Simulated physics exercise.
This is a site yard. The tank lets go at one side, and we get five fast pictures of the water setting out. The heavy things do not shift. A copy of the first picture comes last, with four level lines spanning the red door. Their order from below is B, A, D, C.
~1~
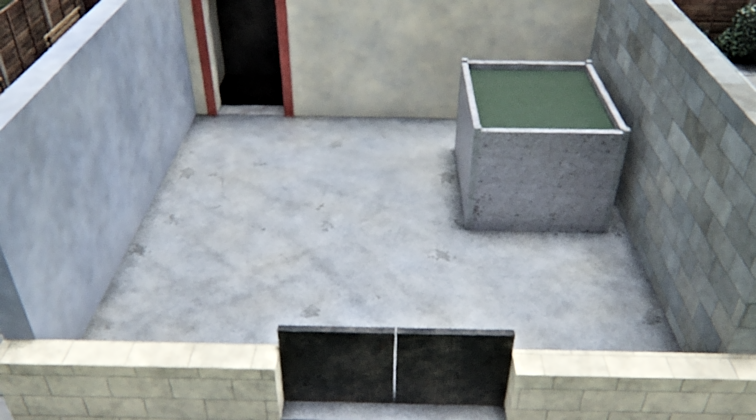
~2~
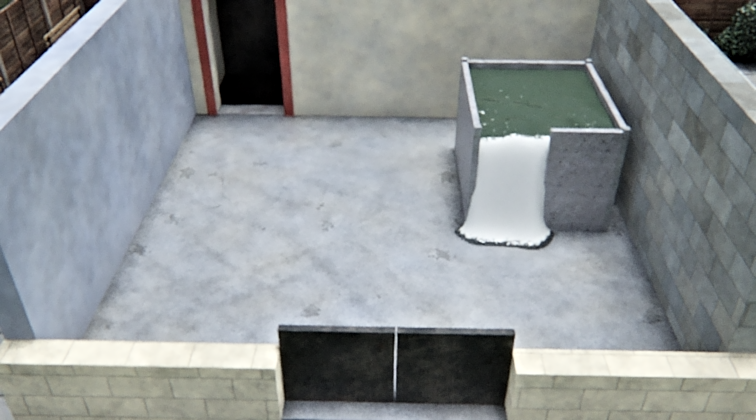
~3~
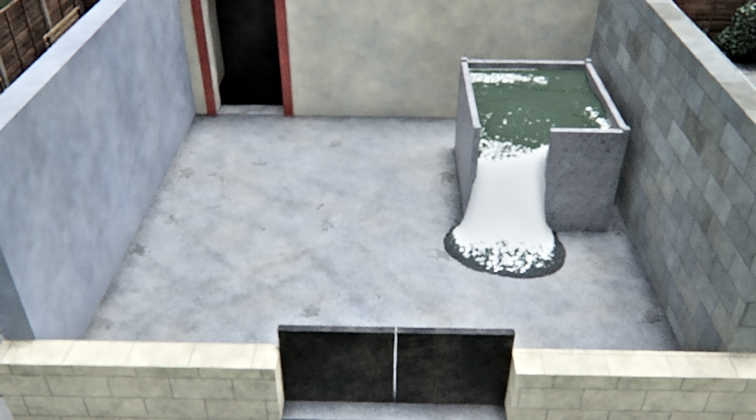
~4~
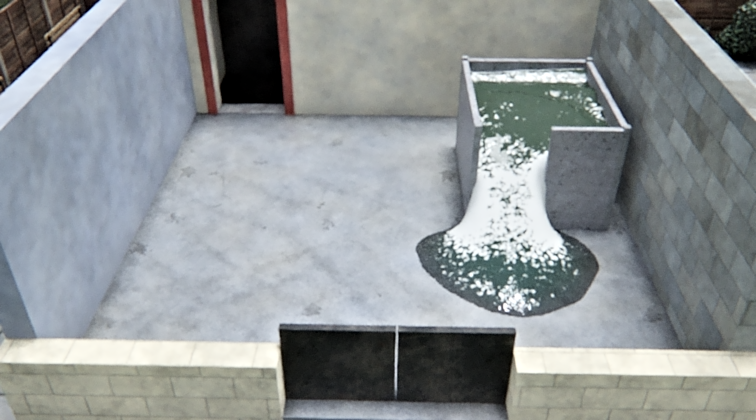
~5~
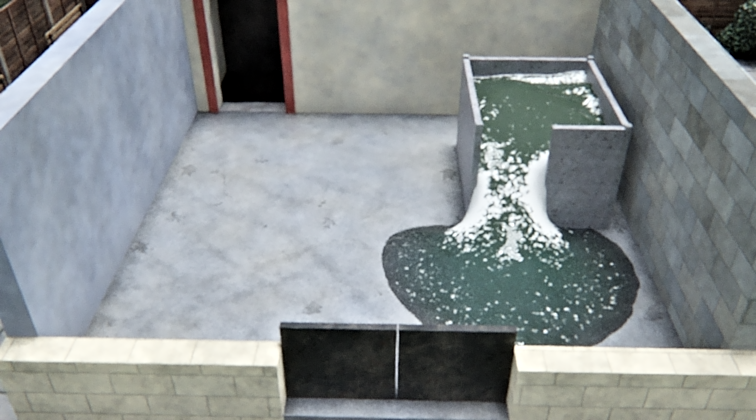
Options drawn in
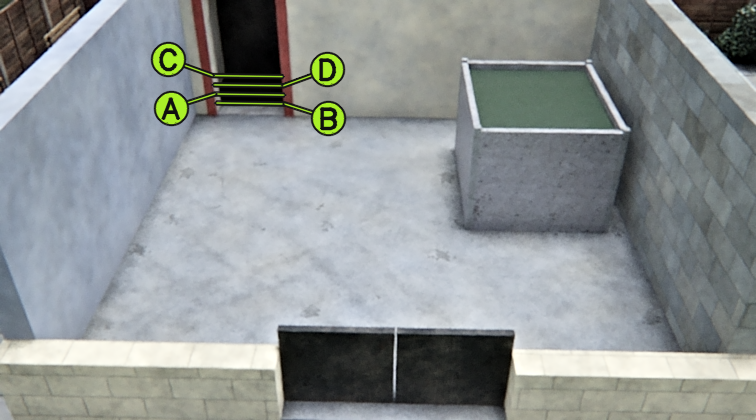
To begin with, dark green water lies still in a square grey tank in a walled yard with a red-framed doorway and shut gate. Then part of the tank's front is open and white, foaming water pours out, spreading across the concrete into a wide, foam-flecked green pool near the gate.
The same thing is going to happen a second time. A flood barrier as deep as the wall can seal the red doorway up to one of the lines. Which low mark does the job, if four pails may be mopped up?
I would pick height B.
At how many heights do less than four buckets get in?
All four.
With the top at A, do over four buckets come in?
No, that is safe.
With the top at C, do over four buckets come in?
No, that is safe.
In lime, A at (249, 94); B at (250, 103); C at (247, 76); D at (248, 85); from the bottom up B, A, D, C.
With A, nothing gets over.
With B, a splash gets over, under a bucket.
With C, nothing gets over.
With D, nothing gets over.
